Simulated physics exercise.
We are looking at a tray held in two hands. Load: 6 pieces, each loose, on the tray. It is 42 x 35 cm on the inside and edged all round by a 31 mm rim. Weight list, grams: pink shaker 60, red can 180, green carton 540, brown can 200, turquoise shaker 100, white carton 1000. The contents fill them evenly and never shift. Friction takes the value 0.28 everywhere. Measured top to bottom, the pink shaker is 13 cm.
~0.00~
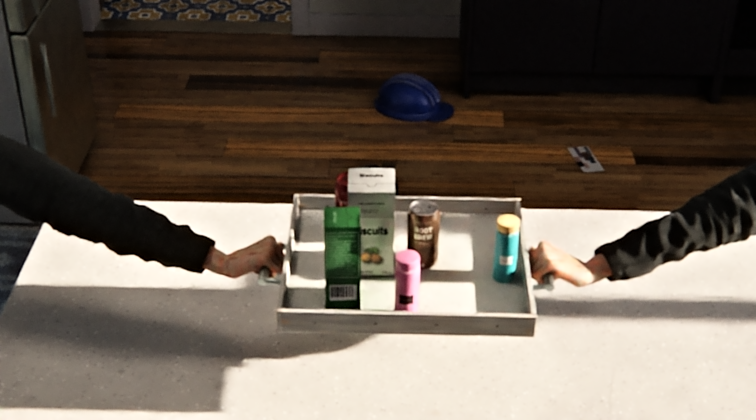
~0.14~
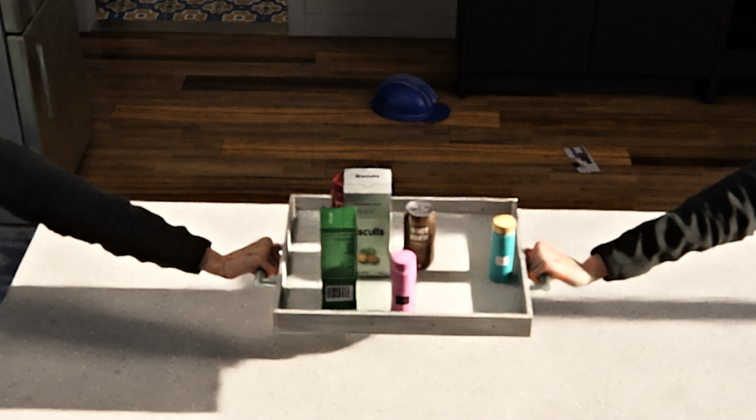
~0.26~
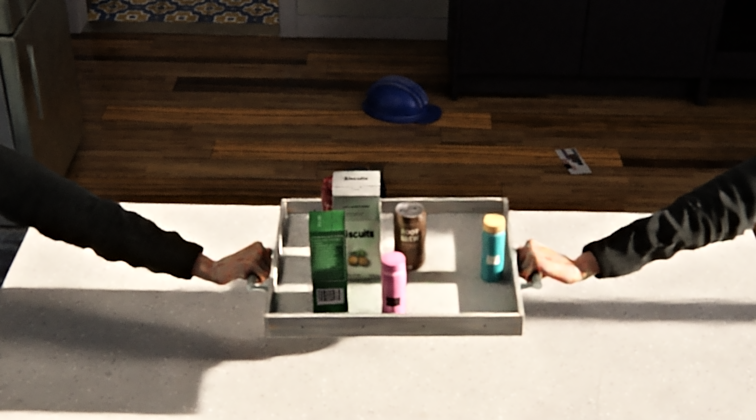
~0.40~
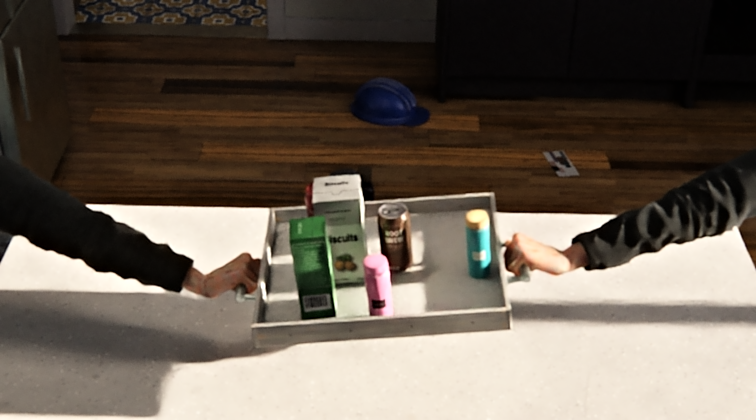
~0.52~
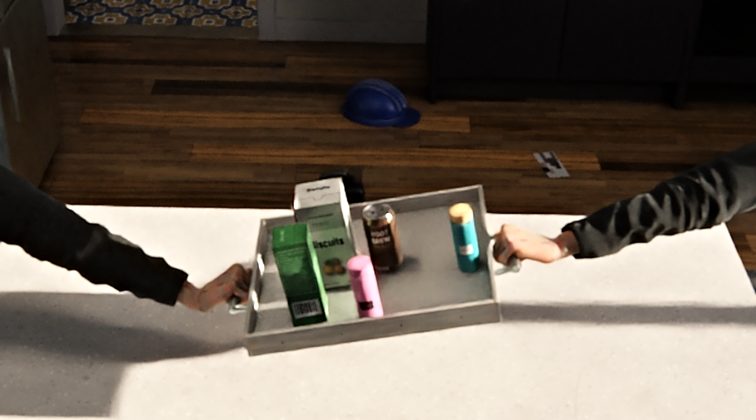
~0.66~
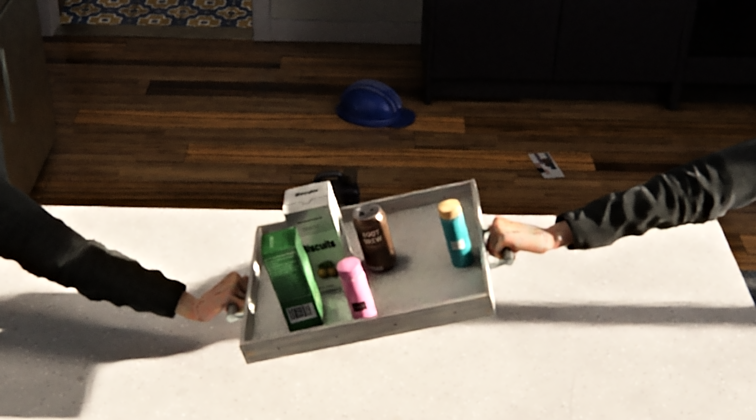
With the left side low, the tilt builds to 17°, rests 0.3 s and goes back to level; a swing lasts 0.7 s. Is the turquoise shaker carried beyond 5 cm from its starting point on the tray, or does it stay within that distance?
It goes beyond it.
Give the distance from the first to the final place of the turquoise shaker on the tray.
Net distance near 9 cm.
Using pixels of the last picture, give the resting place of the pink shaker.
Around (321, 293).
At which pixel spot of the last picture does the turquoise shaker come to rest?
Roughly (416, 254).
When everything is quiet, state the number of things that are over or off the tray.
My answer is 0.
By 1.06 s, tray tilted 17°, left edge down; turquoise shaker 3 cm from its spot near (439, 236); green carton 3 cm from its spot; white carton 3 cm from its spot.
By 1.36 s, tray tilted 12°, left edge down; turquoise shaker 8 cm from its spot near (416, 245); white carton 9 cm from its spot; green carton 7 cm from its spot.
When it is over (2.3 s), not toppled but over 5 cm from the start, pink shaker, red can, green carton, brown can, turquoise shaker and white carton. In the last view, turquoise shaker near (416, 254).
